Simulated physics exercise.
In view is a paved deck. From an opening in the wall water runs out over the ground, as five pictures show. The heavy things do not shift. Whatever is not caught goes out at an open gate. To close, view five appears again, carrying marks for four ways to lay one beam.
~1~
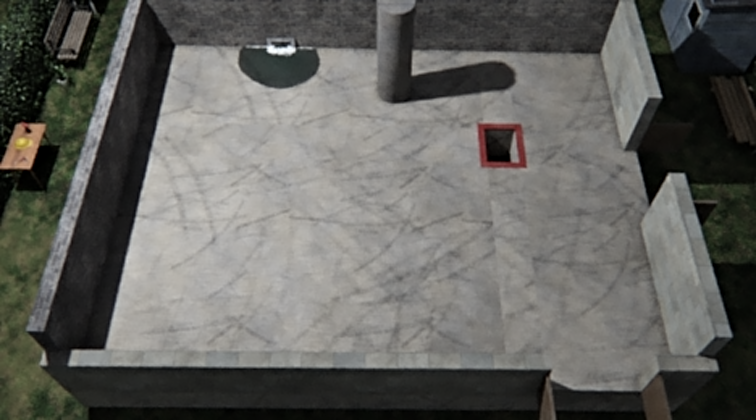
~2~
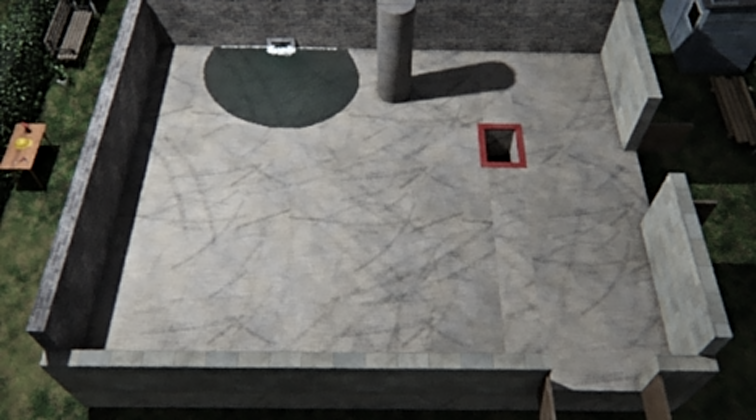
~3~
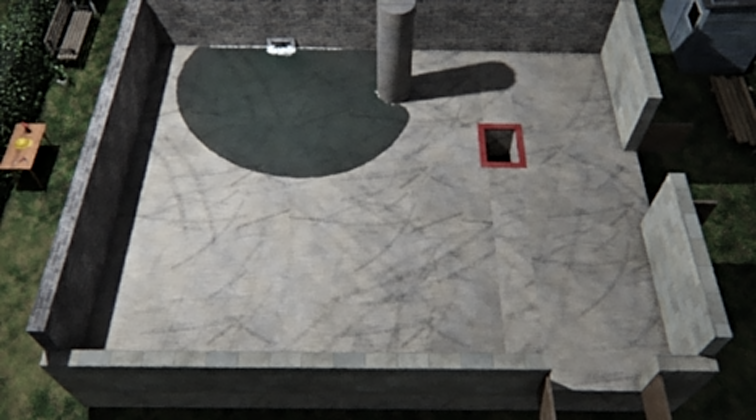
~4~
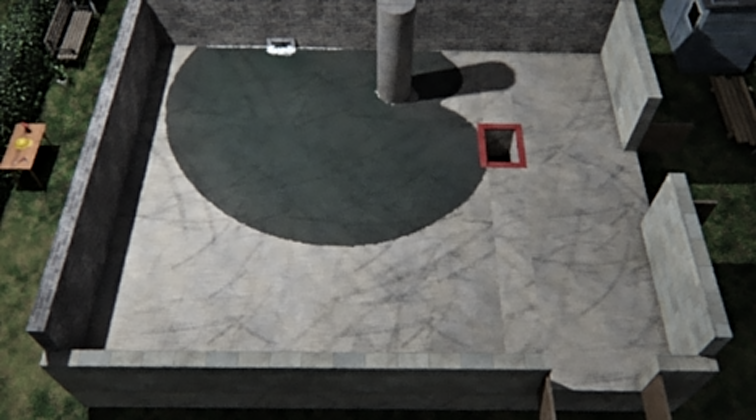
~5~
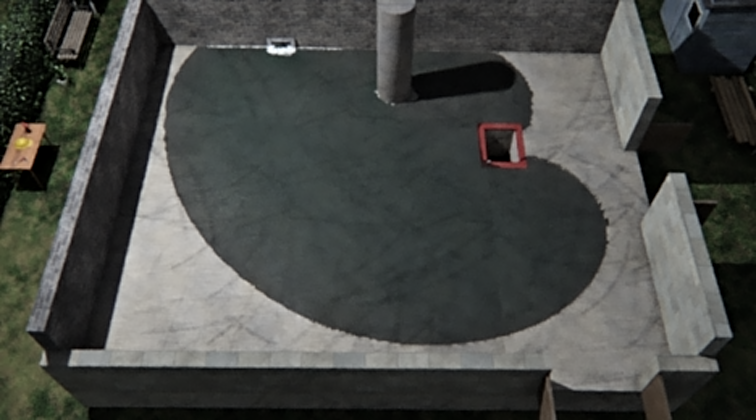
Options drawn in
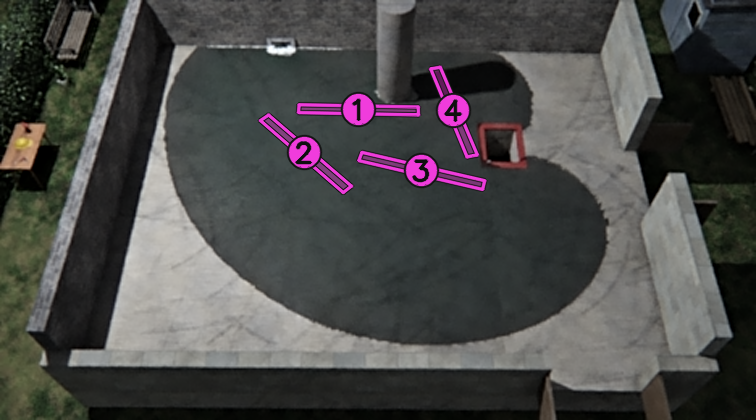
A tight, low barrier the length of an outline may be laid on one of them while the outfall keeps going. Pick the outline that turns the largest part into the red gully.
Use place 3.
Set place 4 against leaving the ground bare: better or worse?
It is worse.
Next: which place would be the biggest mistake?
4.
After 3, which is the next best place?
Place 2.
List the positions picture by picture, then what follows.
The first picture shows outfall at (281, 44); red gully at (501, 145); open gate at (588, 376); open gate at (632, 186); front seen at (259, 80), 2 % of the ground wet; red gully still dry.
The second picture shows front seen at (269, 125), 9 % of the ground wet; red gully still dry.
The third picture shows front seen at (373, 155), 19 % of the ground wet; red gully still dry.
The fourth picture shows front seen at (421, 225), 35 % of the ground wet; red gully still dry.
The fifth picture shows front seen at (541, 319), 59 % of the ground wet; red gully taking water.
On the marked copy, 1 from (298, 108) to (418, 110); 2 from (264, 117) to (347, 189); 3 from (360, 156) to (483, 185); 4 from (435, 68) to (472, 155).
For place 1, about 9 % of the stream goes into the red gully, about 91 % out by the gates.
For place 2, about 14 % of the stream goes into the red gully, about 86 % out by the gates.
For place 3, about 22 % of the stream goes into the red gully, about 77 % out by the gates.
For place 4, about 2 % of the stream goes into the red gully, about 98 % out by the gates.
